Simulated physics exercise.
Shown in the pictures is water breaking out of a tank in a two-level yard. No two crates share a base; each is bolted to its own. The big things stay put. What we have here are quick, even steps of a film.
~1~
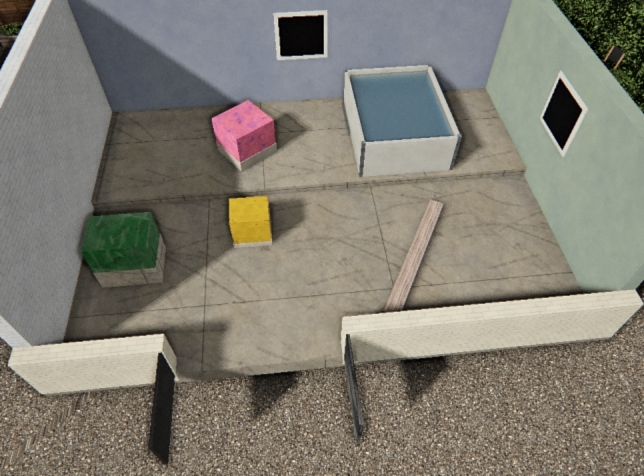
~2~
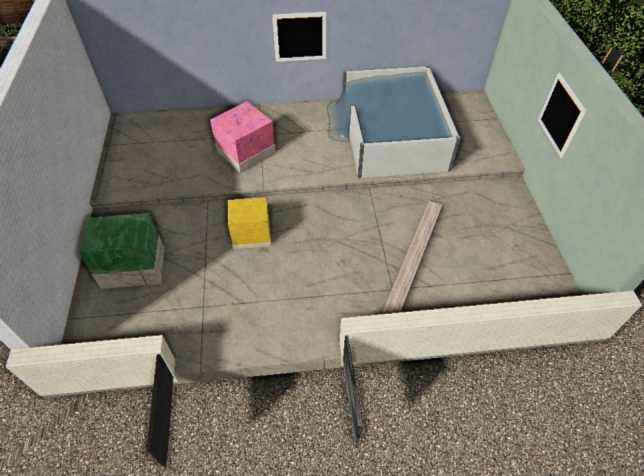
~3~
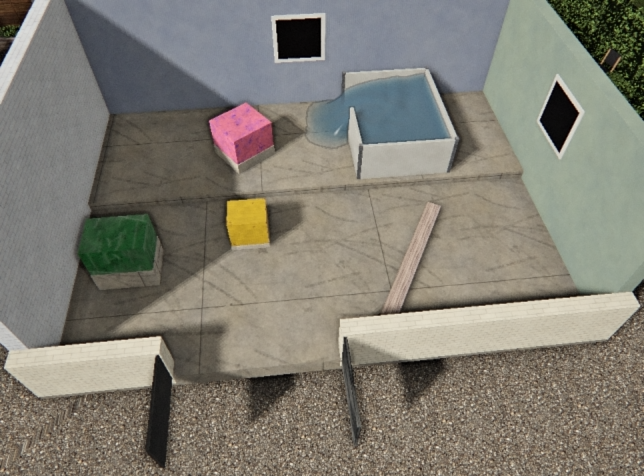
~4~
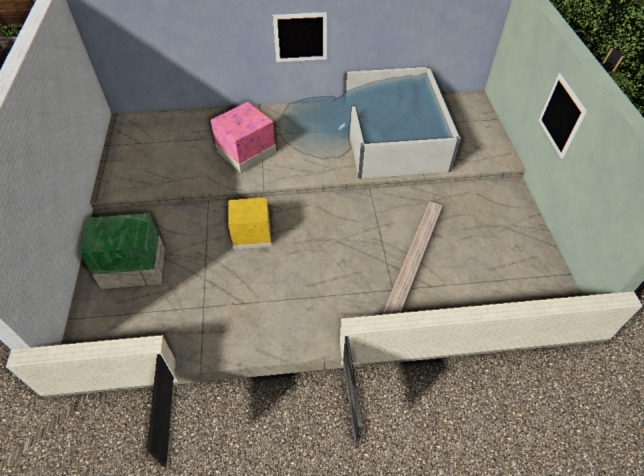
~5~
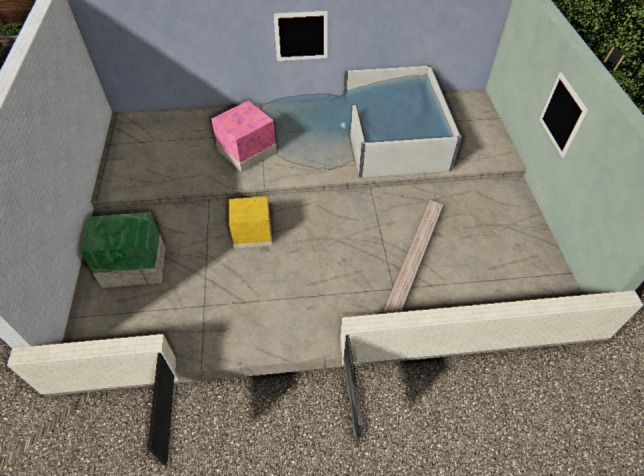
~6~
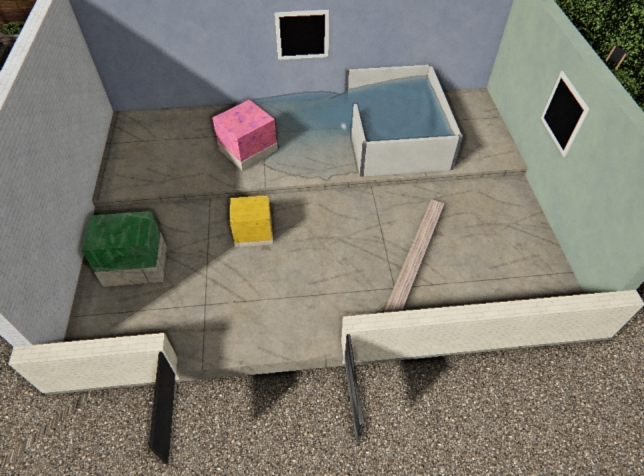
A tank of still water in a walled yard opened on its left side, and water poured out across the upper level, spreading left to the pink crate while the yellow and green crates stayed put.
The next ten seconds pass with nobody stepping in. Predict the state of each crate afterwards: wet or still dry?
Result: The yellow crate is lapped by the water; the green crate is left alone by the water; the pink crate is lapped by the water.
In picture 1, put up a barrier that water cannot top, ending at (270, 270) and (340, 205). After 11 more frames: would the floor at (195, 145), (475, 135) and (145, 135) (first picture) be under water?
As listed: Wet, dry, covered.
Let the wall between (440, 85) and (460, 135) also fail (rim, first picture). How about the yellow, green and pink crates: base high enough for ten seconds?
I'd expect the yellow crate remains untouched, the green crate remains untouched, and the pink crate remains untouched.
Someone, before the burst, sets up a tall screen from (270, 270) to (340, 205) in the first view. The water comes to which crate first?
It's the pink one.
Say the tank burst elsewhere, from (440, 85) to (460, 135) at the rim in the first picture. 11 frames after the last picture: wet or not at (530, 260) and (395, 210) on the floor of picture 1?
Inundated, then untouched.
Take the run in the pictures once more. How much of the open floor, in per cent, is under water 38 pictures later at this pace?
That's roughly 65 per cent.
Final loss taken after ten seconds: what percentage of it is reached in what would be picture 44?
Near 20 in a hundred.
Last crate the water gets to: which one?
Go for the green crate.
A moment on, water covers 20 % of the floor; the yellow crate not reached, the green crate not reached, the pink crate water round its plinth.
Next, water covers 30 % of the floor; the yellow crate water round its plinth, the green crate water round its plinth, the pink crate water round its plinth.
Then, water covers 50 % of the floor; the yellow crate water round its plinth, the green crate water round its plinth, the pink crate water round its plinth.
Later, water covers 65 % of the floor; the yellow crate water round its plinth, the green crate water round its plinth, the pink crate water round its plinth.
In the end, water covers 75 % of the floor; the yellow crate was topped, the green crate stayed above the water, the pink crate was topped.
